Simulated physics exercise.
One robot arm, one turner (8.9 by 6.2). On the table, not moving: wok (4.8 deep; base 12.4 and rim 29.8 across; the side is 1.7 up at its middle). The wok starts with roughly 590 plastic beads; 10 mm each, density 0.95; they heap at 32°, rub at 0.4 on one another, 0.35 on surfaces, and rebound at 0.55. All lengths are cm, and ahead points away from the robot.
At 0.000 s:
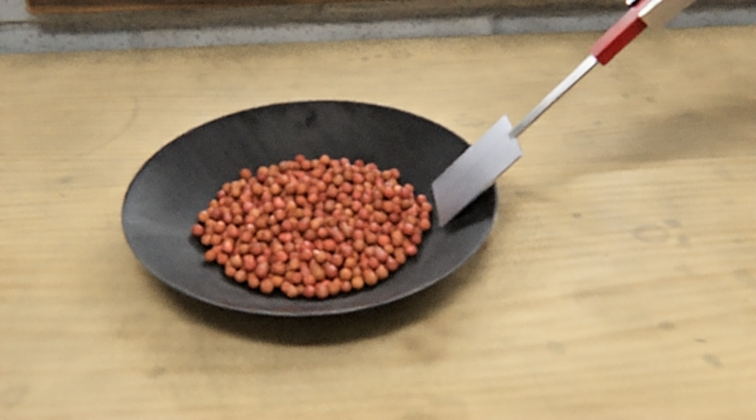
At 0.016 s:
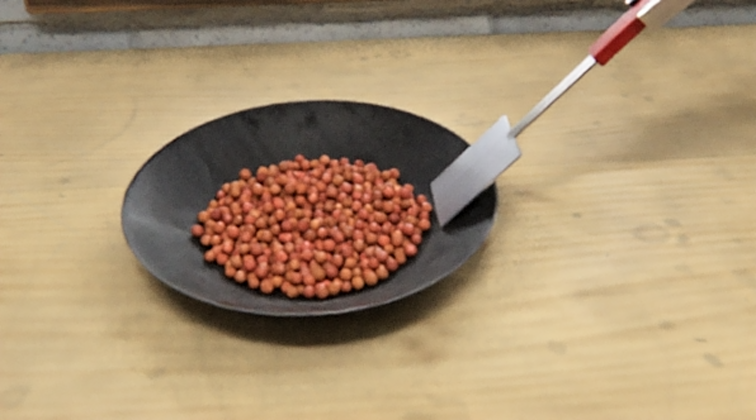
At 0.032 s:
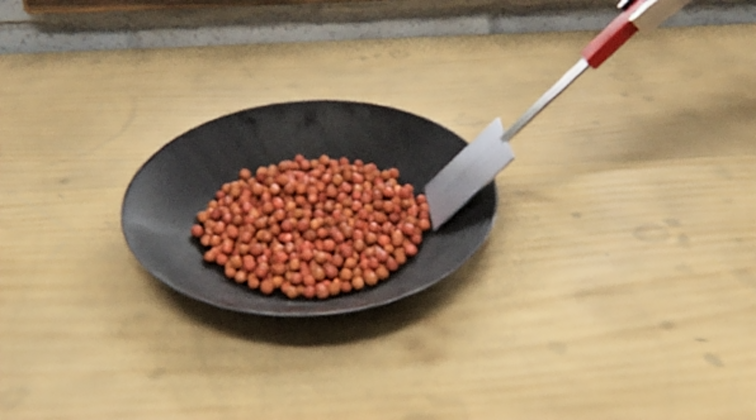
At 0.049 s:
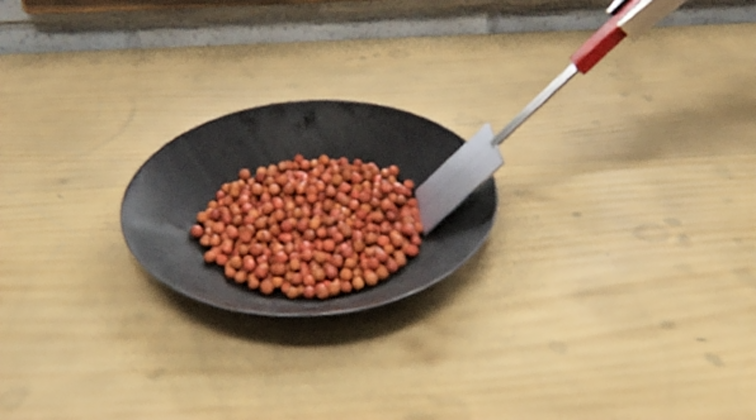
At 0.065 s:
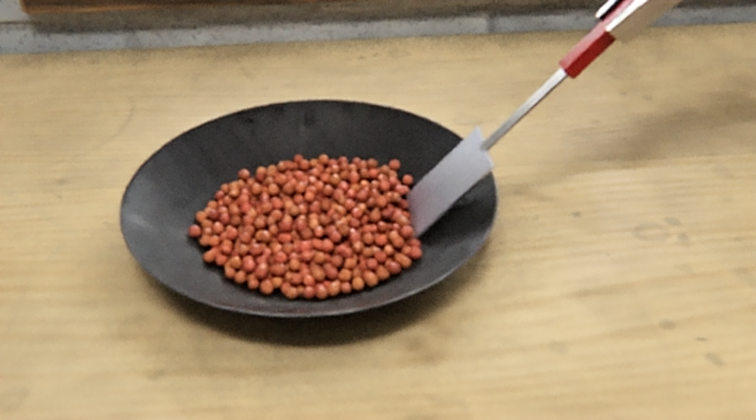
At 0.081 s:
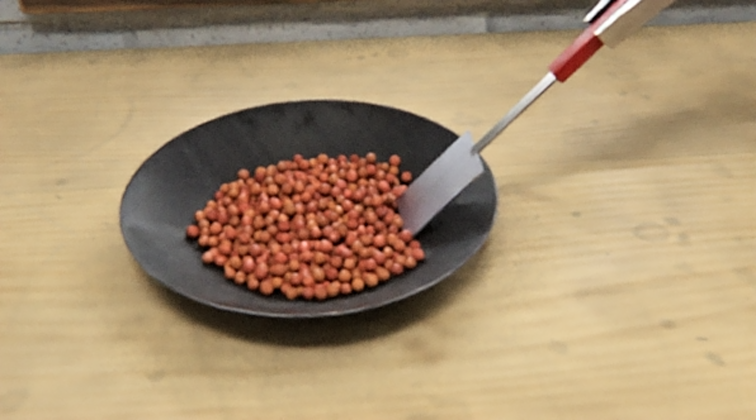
A turner held by a robot arm slides slightly left into reddish beads in a black wok.
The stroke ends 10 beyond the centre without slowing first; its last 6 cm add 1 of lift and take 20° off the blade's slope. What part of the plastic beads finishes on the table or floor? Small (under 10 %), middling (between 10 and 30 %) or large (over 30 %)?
Answer: Small; under 10 % of the plastic beads finish on the table or floor.
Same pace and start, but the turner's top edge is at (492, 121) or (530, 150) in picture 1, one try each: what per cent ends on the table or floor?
About 5 and 0 per cent.
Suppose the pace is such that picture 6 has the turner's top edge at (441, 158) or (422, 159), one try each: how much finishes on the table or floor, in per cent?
Some 20 and 25 per cent.
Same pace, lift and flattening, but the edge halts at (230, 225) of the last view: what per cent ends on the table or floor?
Some 0 per cent.
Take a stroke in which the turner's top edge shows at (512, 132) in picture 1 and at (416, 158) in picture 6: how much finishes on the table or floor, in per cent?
Some 30 per cent.
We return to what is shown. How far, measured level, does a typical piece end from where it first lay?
About 2 cm.
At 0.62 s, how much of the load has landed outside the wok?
Roughly 0 per cent.
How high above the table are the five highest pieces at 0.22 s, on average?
Some 3 cm.
After 0.22 s, sloping 48°, highest piece 3 above the table; 586 in the wok.
After 0.35 s, sloping 42°, highest piece 4 above the table; 586 in the wok.
After 0.62 s, sloping 28°, highest piece 6 above the table; 572 in the wok, 12 on the table or floor, 2 on the blade or in flight.
After 1.67 s, sloping 28°, highest piece 5 above the table; 572 in the wok, 14 on the table or floor.
At rest, 572 in the wok, 14 on the table or floor. That is 2 % on the table or floor.
